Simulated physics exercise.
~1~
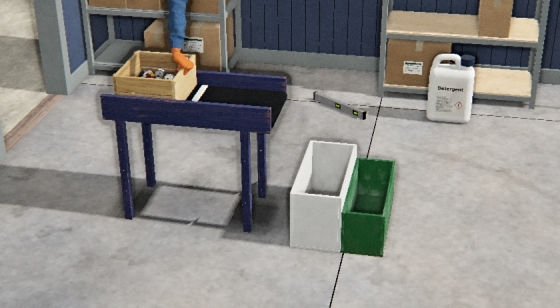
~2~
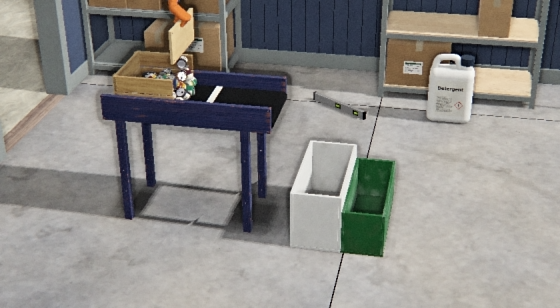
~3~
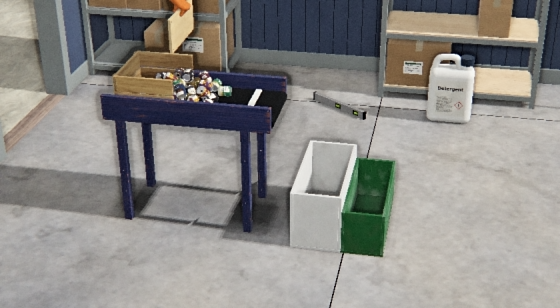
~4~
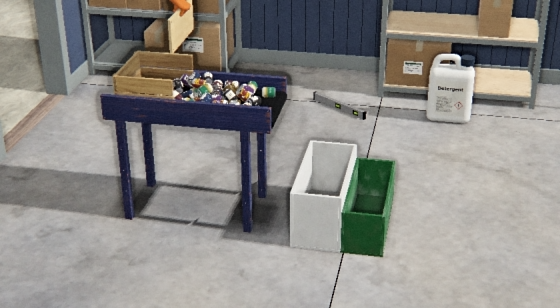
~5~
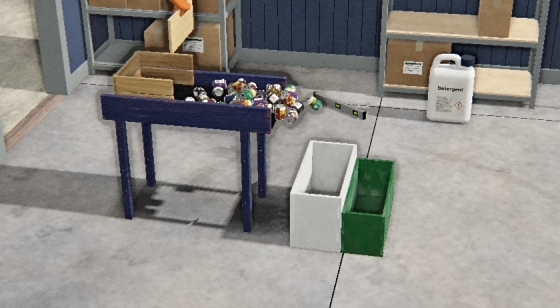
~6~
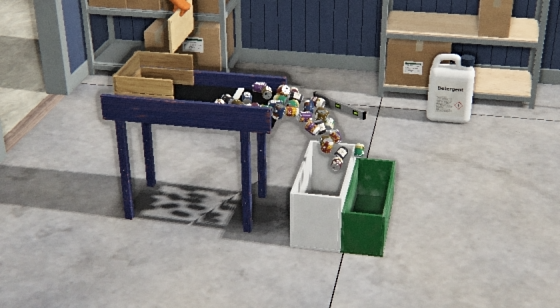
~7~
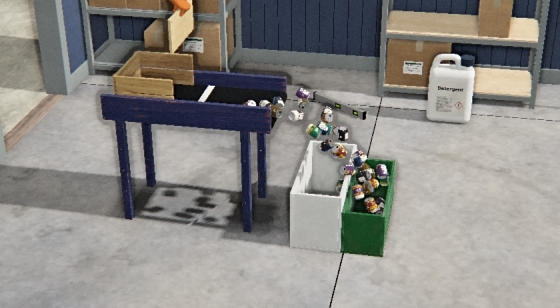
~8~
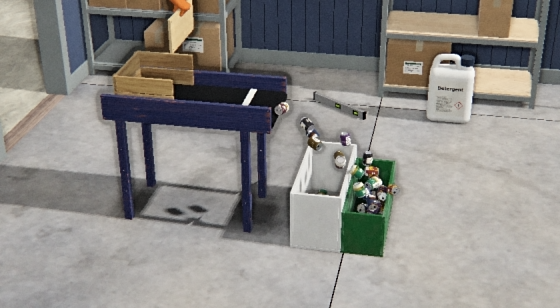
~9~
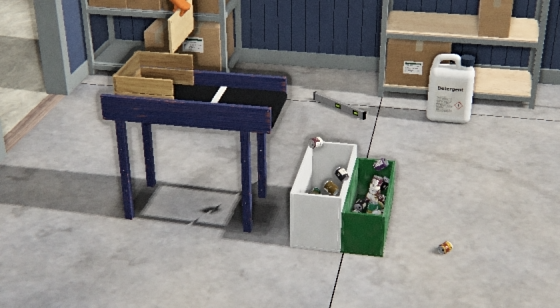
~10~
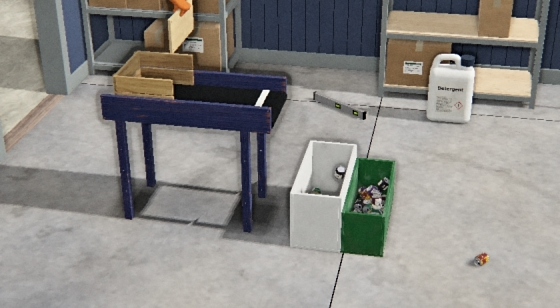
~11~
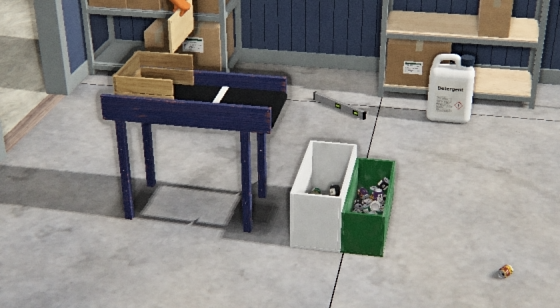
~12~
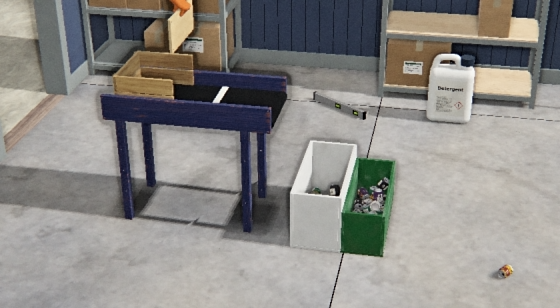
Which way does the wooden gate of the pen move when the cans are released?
The gate moves up, raised by the arm above the pen, and it stays raised while the cans travel away along the belt.
